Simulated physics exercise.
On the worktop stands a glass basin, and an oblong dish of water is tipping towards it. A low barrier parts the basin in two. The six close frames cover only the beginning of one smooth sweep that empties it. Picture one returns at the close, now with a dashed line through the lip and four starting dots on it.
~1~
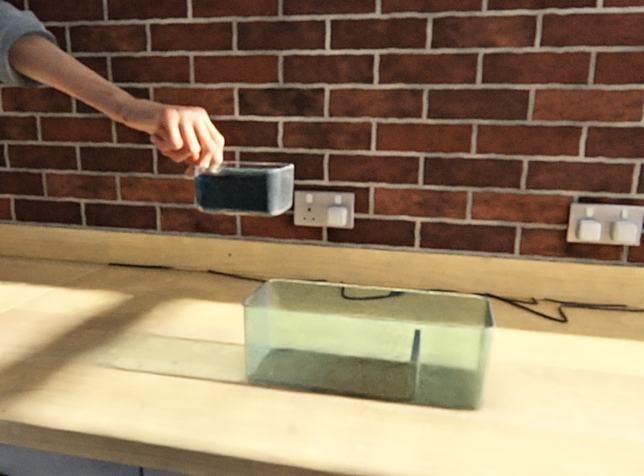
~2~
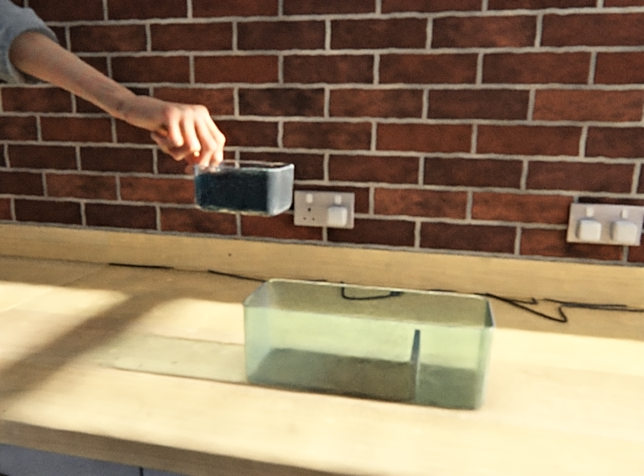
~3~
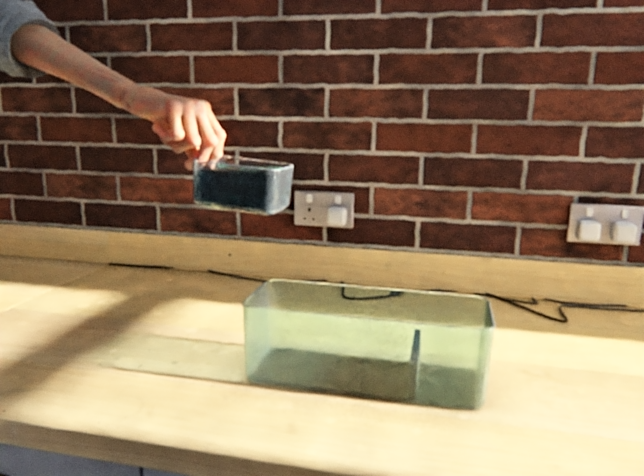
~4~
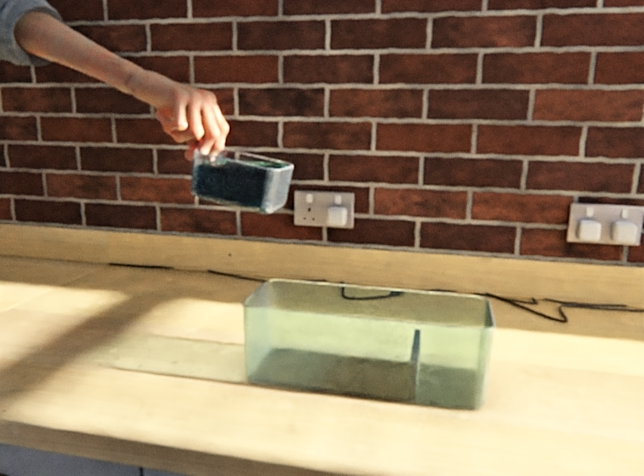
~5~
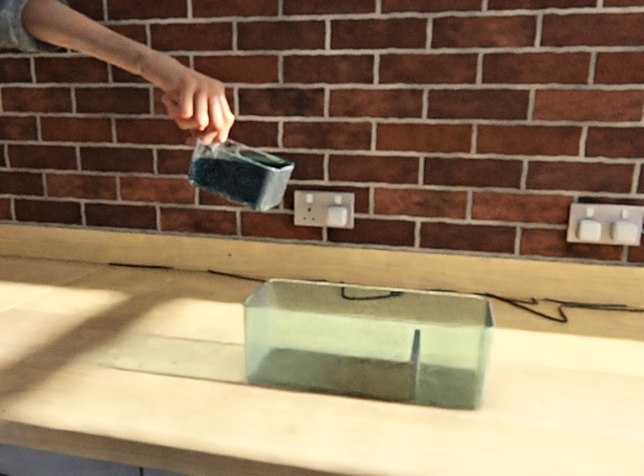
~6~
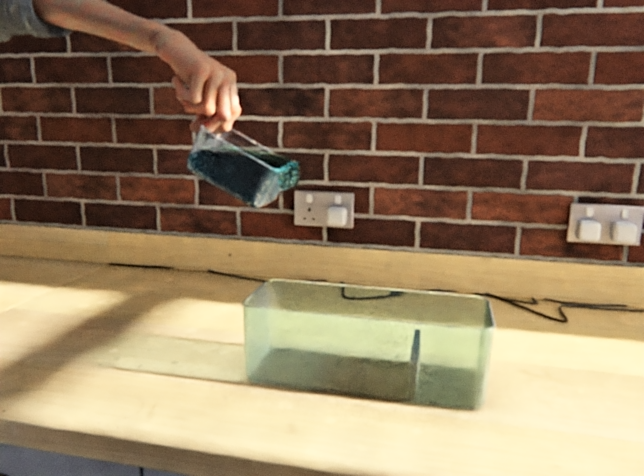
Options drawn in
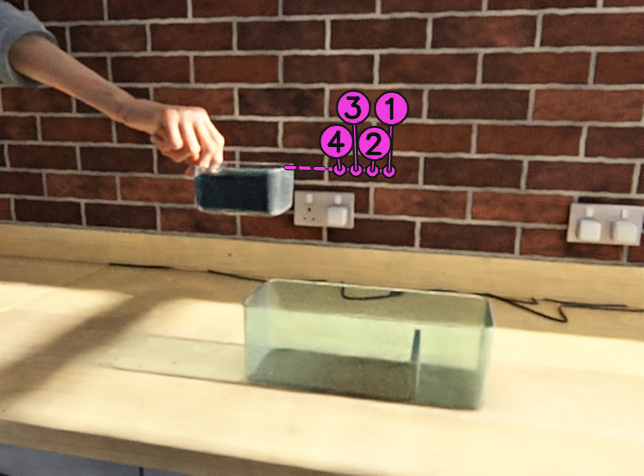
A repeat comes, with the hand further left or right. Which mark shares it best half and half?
4 beats the others.
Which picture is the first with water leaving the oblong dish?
Picture 5.
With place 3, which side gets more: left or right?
The right side.
On the marked copy, 1 at (389, 171); 2 at (372, 170); 3 at (356, 170); 4 at (339, 169).
With 1, about 22 % ends left of the wall and 76 % right of it.
With 2, about 17 % ends left of the wall and 81 % right of it.
With 3, about 29 % ends left of the wall and 67 % right of it; 4 % is lost outside.
With 4, about 45 % ends left of the wall and 52 % right of it; 3 % is lost outside.
